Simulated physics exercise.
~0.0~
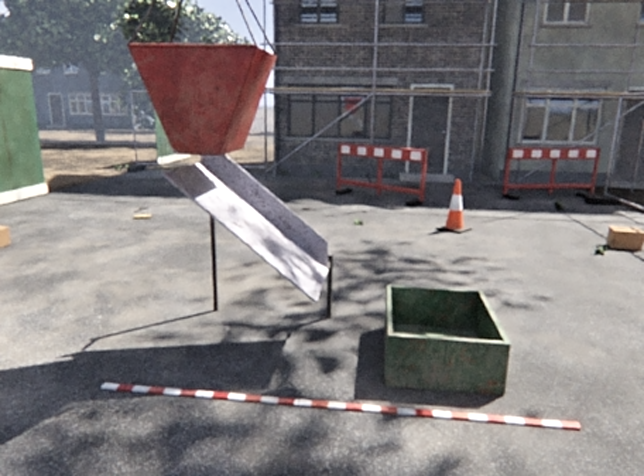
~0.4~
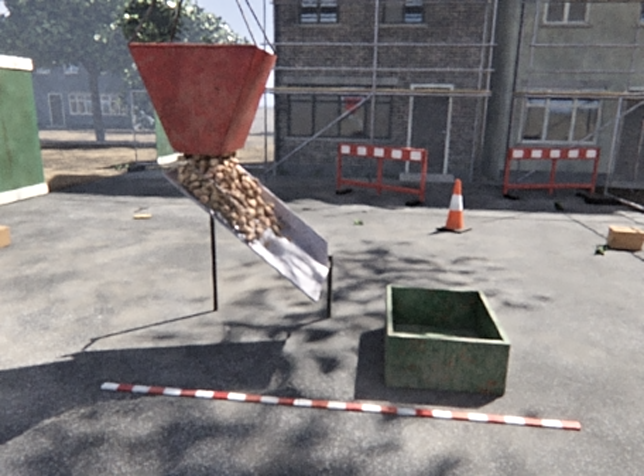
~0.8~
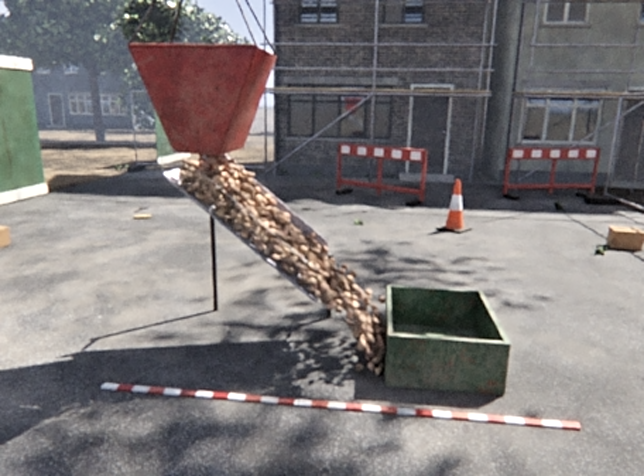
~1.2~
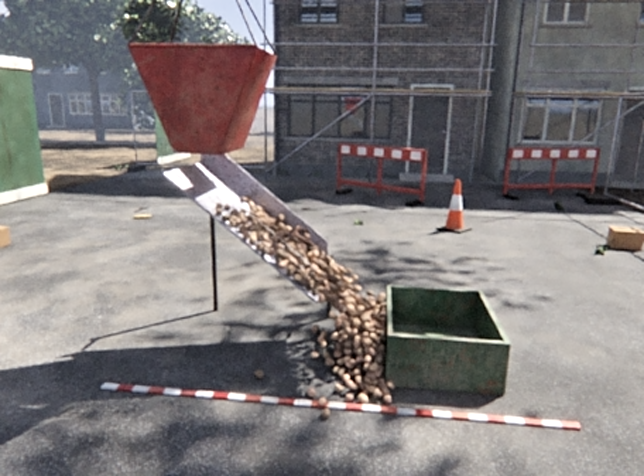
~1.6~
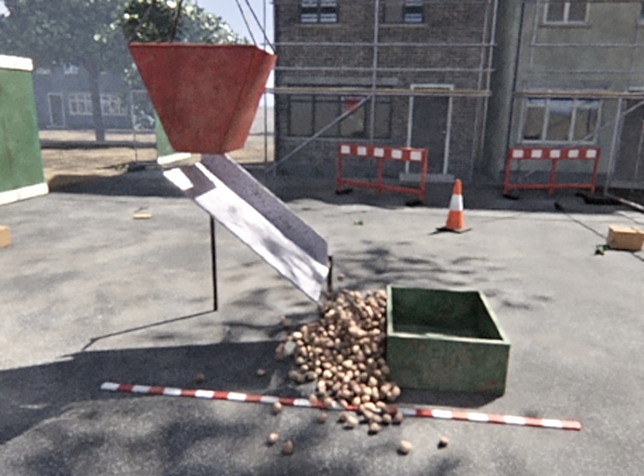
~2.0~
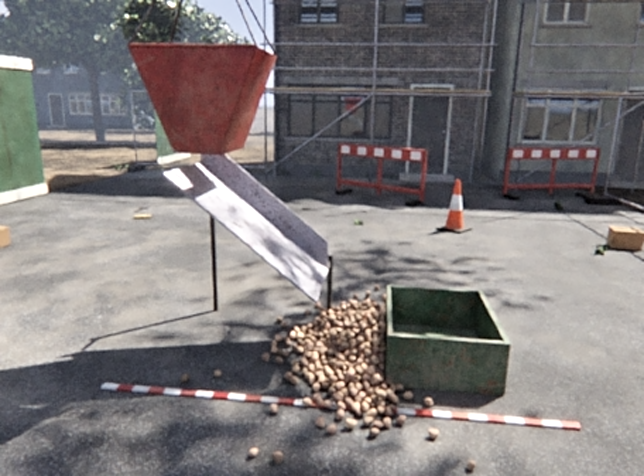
A red skip hangs from cables at the upper left above a fixed, pale steel slide on thin dark legs, seen by a still camera facing a paved yard. An open green bin stands right of the slide's foot, behind a red-and-white staff, with barriers, a cone and scaffolded brick houses beyond. Smooth brown stones pour from the skip's bottom and run down the slide to the right. They drop short of the bin and heap against its left side. The slide empties, and a few stones roll across the staff, leaving a spread pile outside the empty-looking bin.
